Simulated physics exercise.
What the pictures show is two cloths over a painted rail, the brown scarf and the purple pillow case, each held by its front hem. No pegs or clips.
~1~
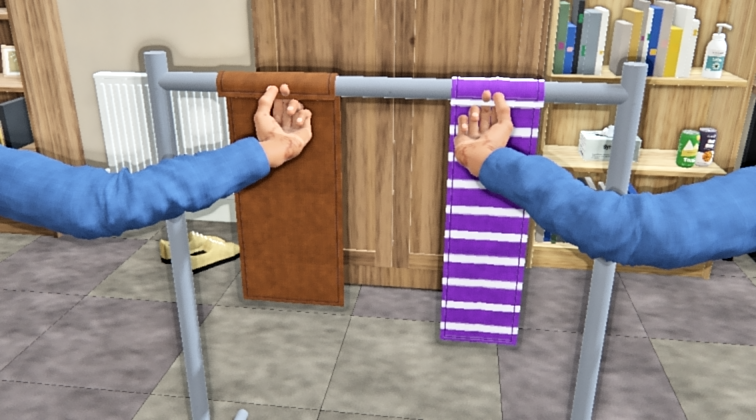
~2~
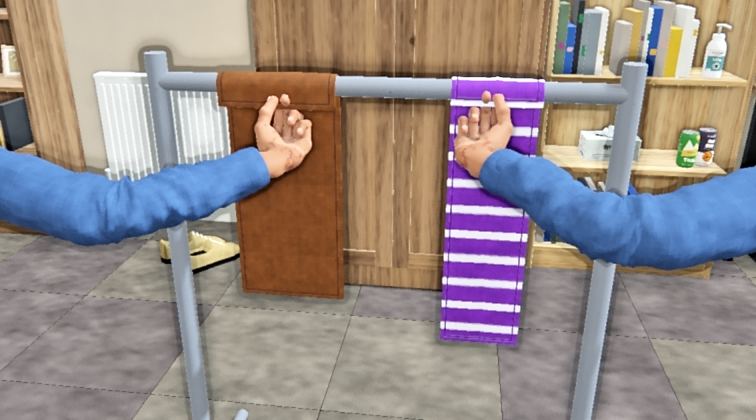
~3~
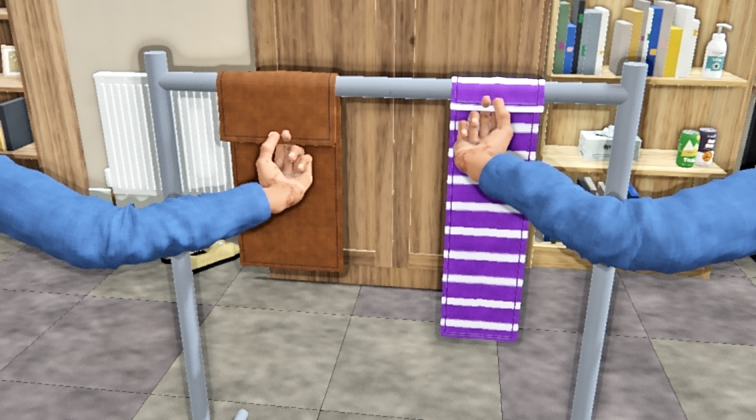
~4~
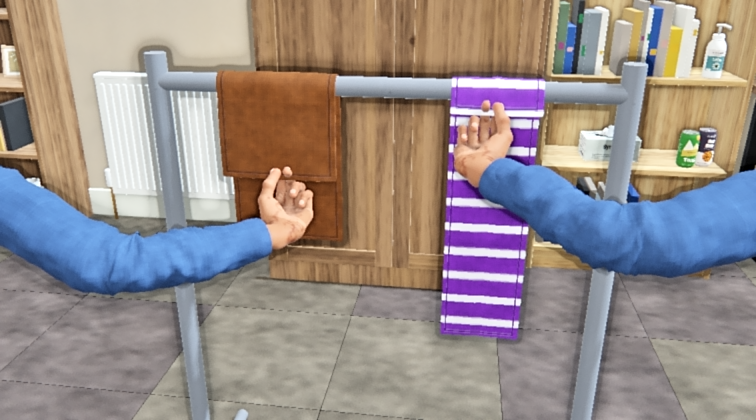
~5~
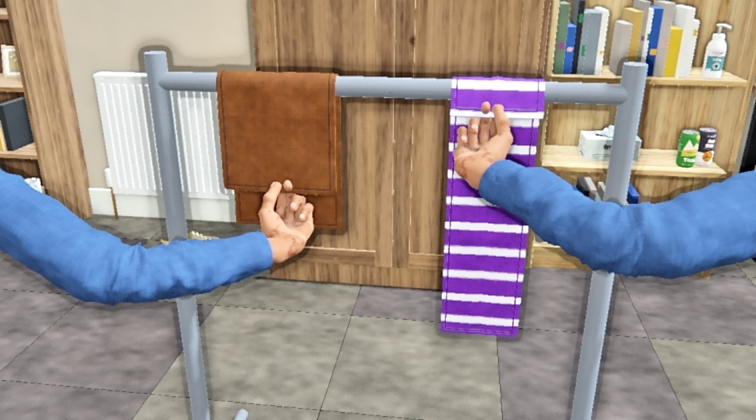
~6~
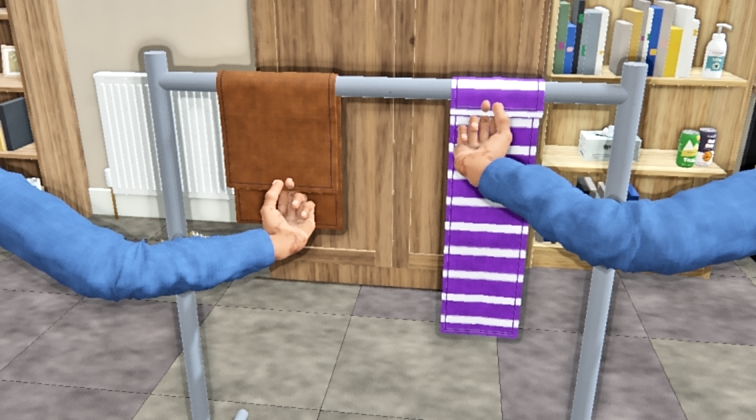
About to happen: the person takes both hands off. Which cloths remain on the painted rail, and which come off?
At the end, the brown scarf is still there, the purple pillow case is gone.
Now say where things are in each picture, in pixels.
Scarf front hem (305, 91), back hem (318, 299); pillow case front hem (475, 97), back hem (460, 336), in the first frame.
Scarf front hem (305, 102); pillow case front hem (475, 98), in the second frame.
Scarf front hem (306, 137); pillow case front hem (474, 102), in the third frame.
Scarf front hem (307, 174); pillow case front hem (474, 107), in the fourth frame.
Scarf front hem (307, 187); pillow case front hem (474, 108), in the fifth frame.
Scarf front hem (308, 185), back hem (315, 222), front over half the back; pillow case front hem (474, 107), back hem (460, 328), front far shorter than the back, in the sixth frame.
Then, 0.44 s later than the last view, scarf at rest on the rail; pillow case clear of the rail and dropping near (478, 337).
Then, 0.72 s later than the last view, scarf at rest on the rail; pillow case in a heap on the floor.
Finally, scarf at rest on the rail; pillow case in a heap on the floor. The brown scarf keeps its place and the purple pillow case slides off.
